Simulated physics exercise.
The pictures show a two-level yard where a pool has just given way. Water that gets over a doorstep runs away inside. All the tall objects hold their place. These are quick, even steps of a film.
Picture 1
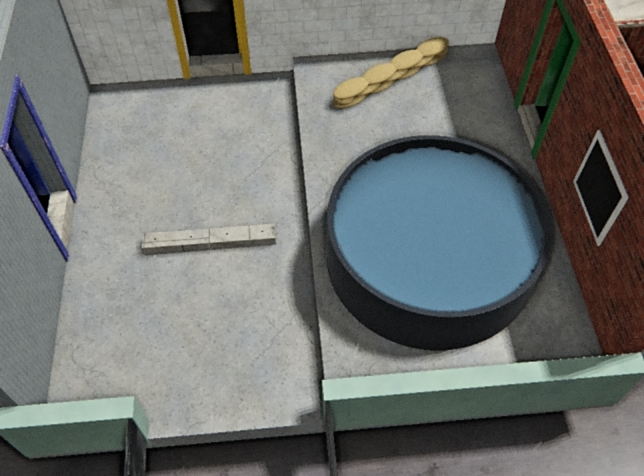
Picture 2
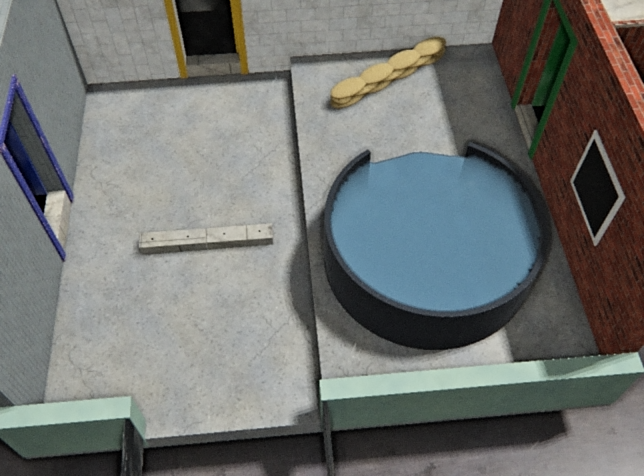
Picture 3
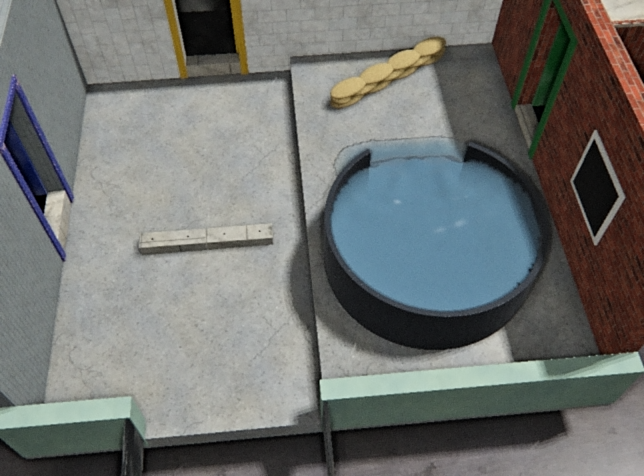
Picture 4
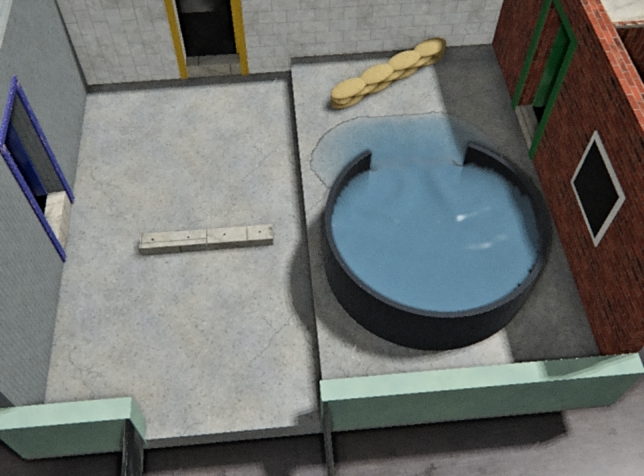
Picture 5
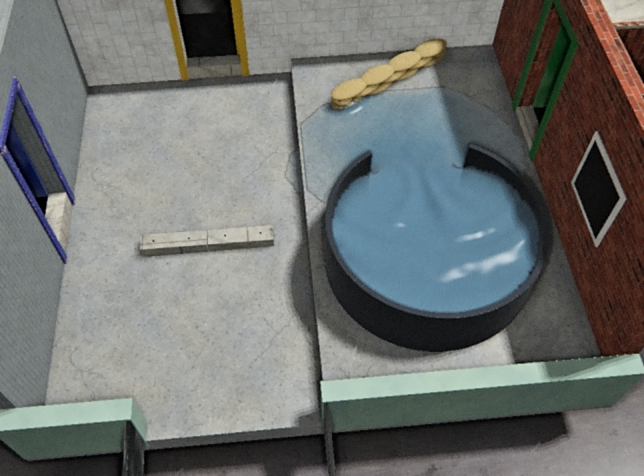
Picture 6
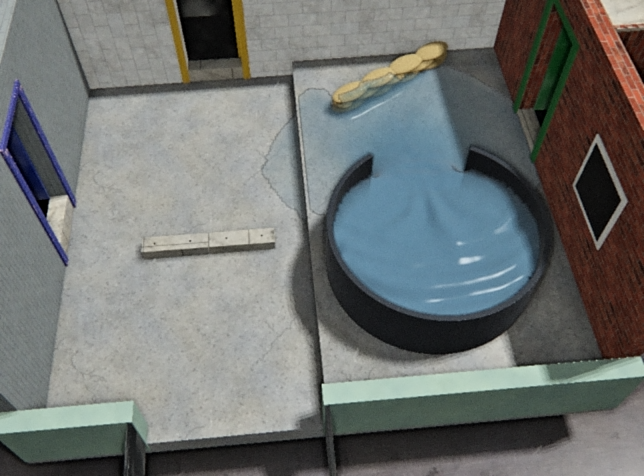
Water pours through a gap that opens in the far side of a dark round pool, spreading across the raised paving around a yellow scalloped barrier, then over the step onto the lower level at left as ripples cross the pool.
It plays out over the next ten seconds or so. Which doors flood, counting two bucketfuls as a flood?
One by one: The green door takes more than that; the blue door stays under that; the yellow door stays under that.
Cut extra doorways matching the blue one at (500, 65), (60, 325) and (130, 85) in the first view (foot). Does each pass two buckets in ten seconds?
As listed: Lets more in, keeps below it, takes less.
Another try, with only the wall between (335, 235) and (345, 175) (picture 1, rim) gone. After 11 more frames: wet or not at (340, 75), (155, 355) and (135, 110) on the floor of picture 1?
As listed: Dry, flooded, flooded.
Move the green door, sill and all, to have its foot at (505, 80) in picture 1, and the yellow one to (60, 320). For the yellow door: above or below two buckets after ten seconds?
Yellow holds.
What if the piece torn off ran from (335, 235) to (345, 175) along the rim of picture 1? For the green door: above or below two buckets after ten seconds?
My reading: Green is under.
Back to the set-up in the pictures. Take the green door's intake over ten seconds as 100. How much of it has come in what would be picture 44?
About 70 per cent.
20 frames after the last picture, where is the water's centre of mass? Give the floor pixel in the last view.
I would point to (385, 166).
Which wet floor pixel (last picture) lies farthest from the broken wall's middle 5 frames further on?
Around (210, 93).
A moment on, water covers 35 % of the floor; the green door under two buckets in, the blue door not reached, the yellow door wet at the sill, nothing in.
Next, water covers 35 % of the floor; the green door under two buckets in, the blue door not reached, the yellow door wet at the sill, nothing in.
Then, water covers 50 % of the floor; the green door over two buckets in, the blue door wet at the sill, nothing in, the yellow door wet at the sill, nothing in.
Later, water covers 85 % of the floor; the green door far over two buckets in, the blue door wet at the sill, nothing in, the yellow door wet at the sill, nothing in.
In the end, water covers 90 % of the floor; the green door far over two buckets in, the blue door wet at the sill, nothing in, the yellow door wet at the sill, nothing in.
